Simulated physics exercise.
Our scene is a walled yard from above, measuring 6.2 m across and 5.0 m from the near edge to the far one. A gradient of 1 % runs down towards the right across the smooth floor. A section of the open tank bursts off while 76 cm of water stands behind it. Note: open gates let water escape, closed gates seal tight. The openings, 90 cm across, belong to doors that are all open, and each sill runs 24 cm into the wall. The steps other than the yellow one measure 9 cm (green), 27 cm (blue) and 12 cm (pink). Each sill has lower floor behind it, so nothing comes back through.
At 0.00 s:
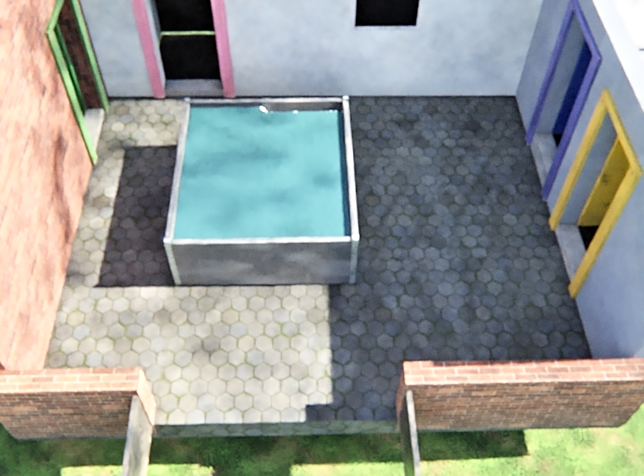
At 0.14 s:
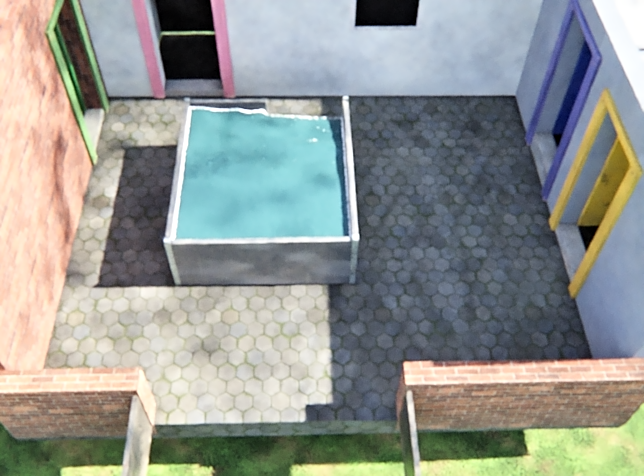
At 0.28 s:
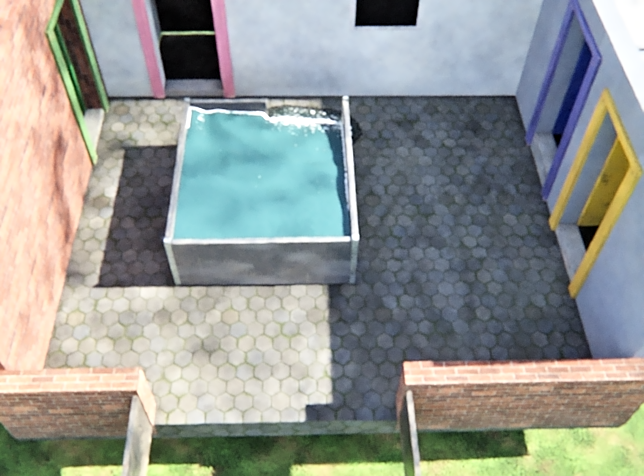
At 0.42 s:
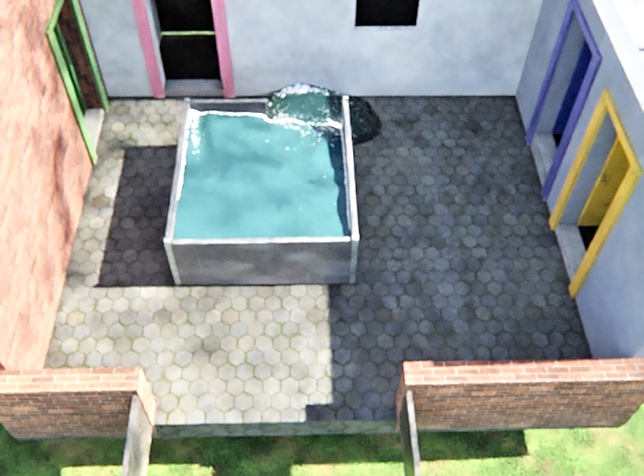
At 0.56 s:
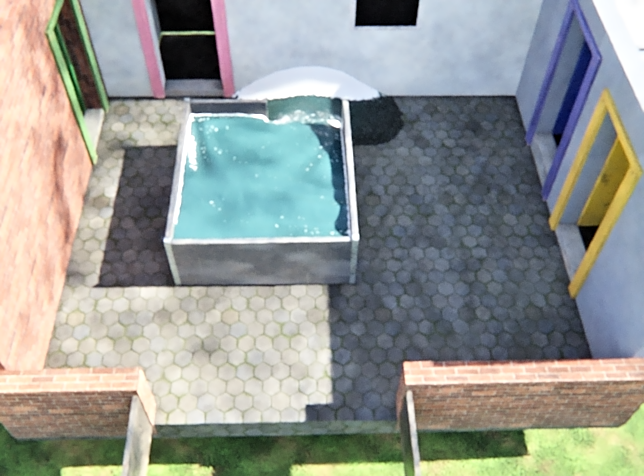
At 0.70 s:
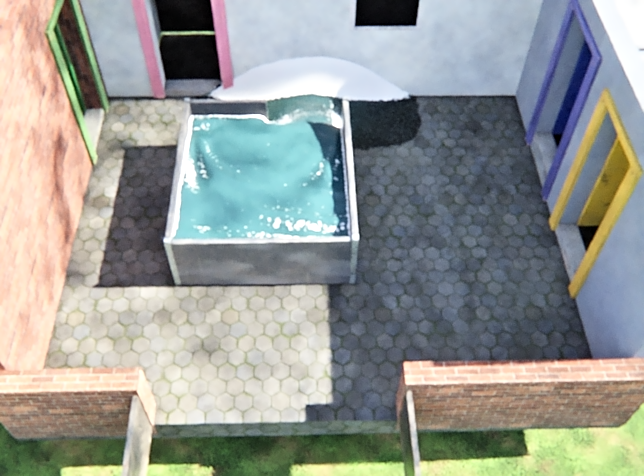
The clip opens on a walled yard seen from above, with still teal water filling an open tank. The surface ripples and drops along the far side, then water bursts out through a gap there, splashing against the back wall as a dark wet patch spreads right across the paving and the tank's surface churns.
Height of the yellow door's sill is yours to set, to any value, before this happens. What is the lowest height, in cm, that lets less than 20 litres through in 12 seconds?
About 6.5 cm.
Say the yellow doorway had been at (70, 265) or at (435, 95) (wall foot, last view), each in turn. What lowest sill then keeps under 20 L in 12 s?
About 8.0 and 11.0 cm.
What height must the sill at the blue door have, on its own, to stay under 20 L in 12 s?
For blue, a step near 19 cm.
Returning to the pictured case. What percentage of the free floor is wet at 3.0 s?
Approximately 50 %.
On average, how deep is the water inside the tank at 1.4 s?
About 55 centimetres on average.
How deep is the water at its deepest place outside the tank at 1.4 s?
Max depth: Near 60 cm.
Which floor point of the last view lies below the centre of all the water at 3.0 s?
The water is centred around (308, 182) in the last picture's pixels.
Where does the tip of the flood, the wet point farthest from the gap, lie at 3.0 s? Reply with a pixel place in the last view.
Front tip: Approx. (598, 395) px.
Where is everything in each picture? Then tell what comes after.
The first picture shows still water, 76 cm deep, in the open tank at (265, 169); the yellow door at (588, 207) is dry.
In the second picture, the gap is on the far side, the front 0.3 m out at a hidden place; the back of the open tank holds 76 cm.
In the third picture, the gap is on the far side, the front 0.8 m out at a hidden place; the back of the open tank holds 76 cm.
In the fourth picture, the front is at (257, 96), 1.1 m from the gap on the far side; 1.8 m2 of floor is wet, 76 cm left at the back.
In the fifth picture, the front is at (387, 96), 1.3 m from the gap on the far side; 2.5 m2 of floor is wet, 75 cm left at the back.
In the sixth picture, the front is at (410, 96), 1.6 m from the gap on the far side; 2.7 m2 of floor is wet, 70 cm left at the back; 2.9 m in a straight line remain to the yellow door at (588, 207).
After 1.4 s water covers 20 % of the floor, deepest (60 cm) near (312, 101); it has not reached the yellow door.
After 3.0 s water covers 50 % of the floor, deepest (38 cm) near (501, 101); 10 cm at the yellow door, 0 litres in over its 15 cm sill.
After 12.0 s water covers 95 % of the floor, deepest (12 cm) near (180, 201); 9 cm at the yellow door, 0 litres in over its 15 cm sill.
At the yellow door as built, the water arrived by 2.3 s and peaked near 11 cm at 3.4 s.
Run again over the same 12 s with other heights there, 35 litres in over 5.5 cm, 13 litres over 7.5 cm. The limit of 20 litres is kept from about 6.5 cm up.
